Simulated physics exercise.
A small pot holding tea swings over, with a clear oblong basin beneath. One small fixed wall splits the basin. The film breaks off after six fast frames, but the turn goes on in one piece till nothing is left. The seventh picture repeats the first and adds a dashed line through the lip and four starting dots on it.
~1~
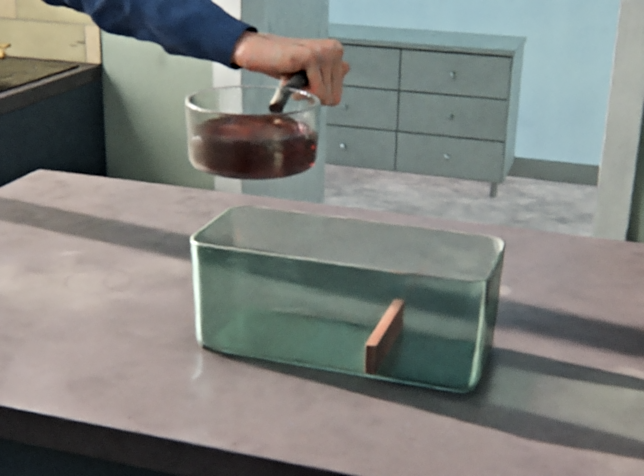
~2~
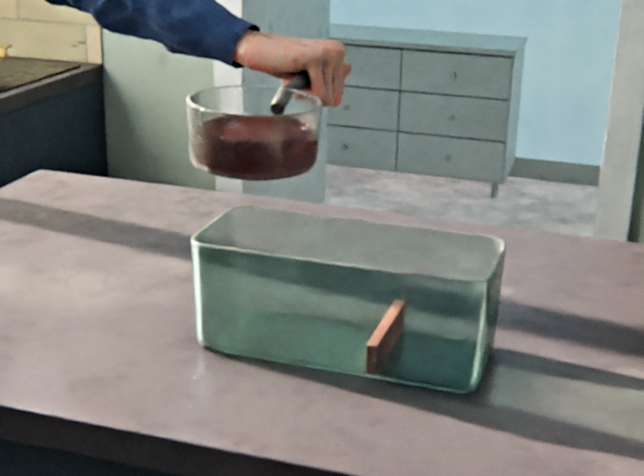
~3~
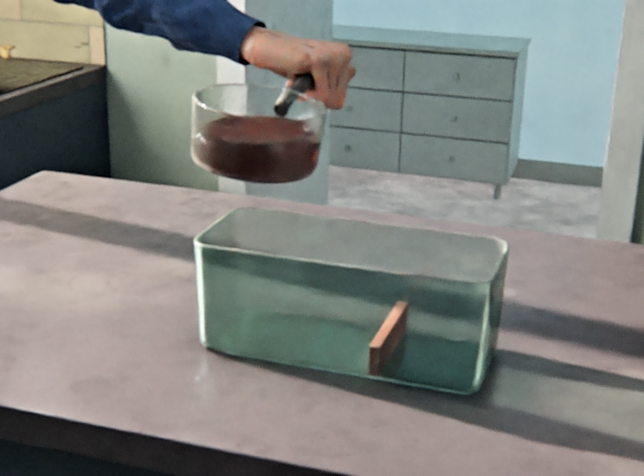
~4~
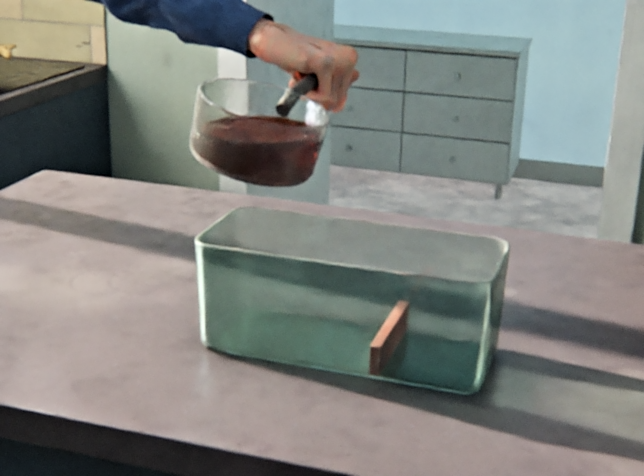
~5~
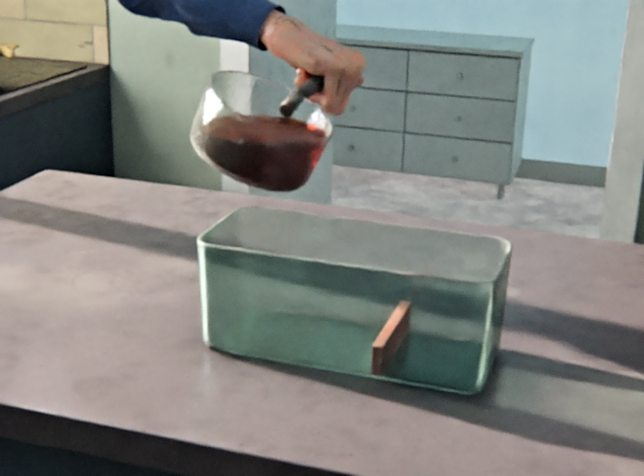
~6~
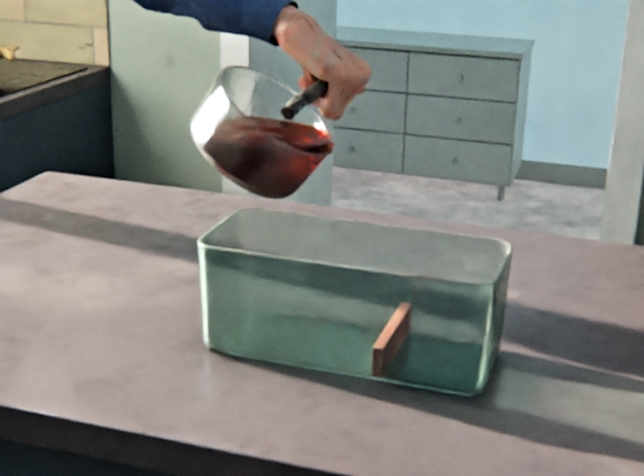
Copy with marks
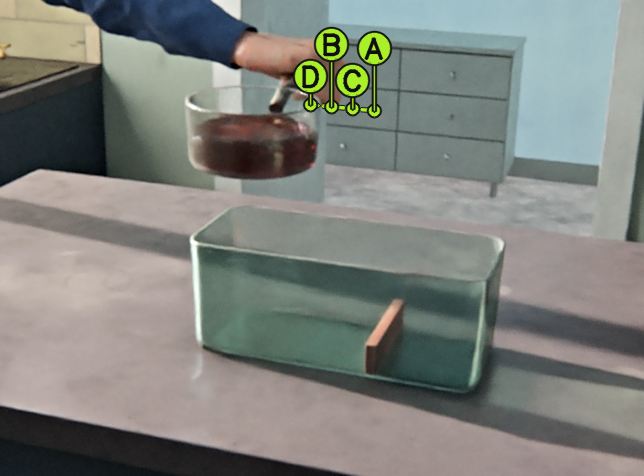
A hand holds a clear pot of dark tea above a glass basin and tilts it rightward.
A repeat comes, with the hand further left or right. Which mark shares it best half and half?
Use place C.
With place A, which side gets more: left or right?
The right one.
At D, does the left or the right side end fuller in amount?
The left one.
On the marked copy, A at (374, 110); B at (331, 106); C at (352, 108); D at (310, 104).
Choosing A, about 29 % ends left of the wall and 71 % right of it.
Choosing B, about 75 % ends left of the wall and 25 % right of it.
Choosing C, about 47 % ends left of the wall and 53 % right of it.
Choosing D, about 95 % ends left of the wall and 5 % right of it.
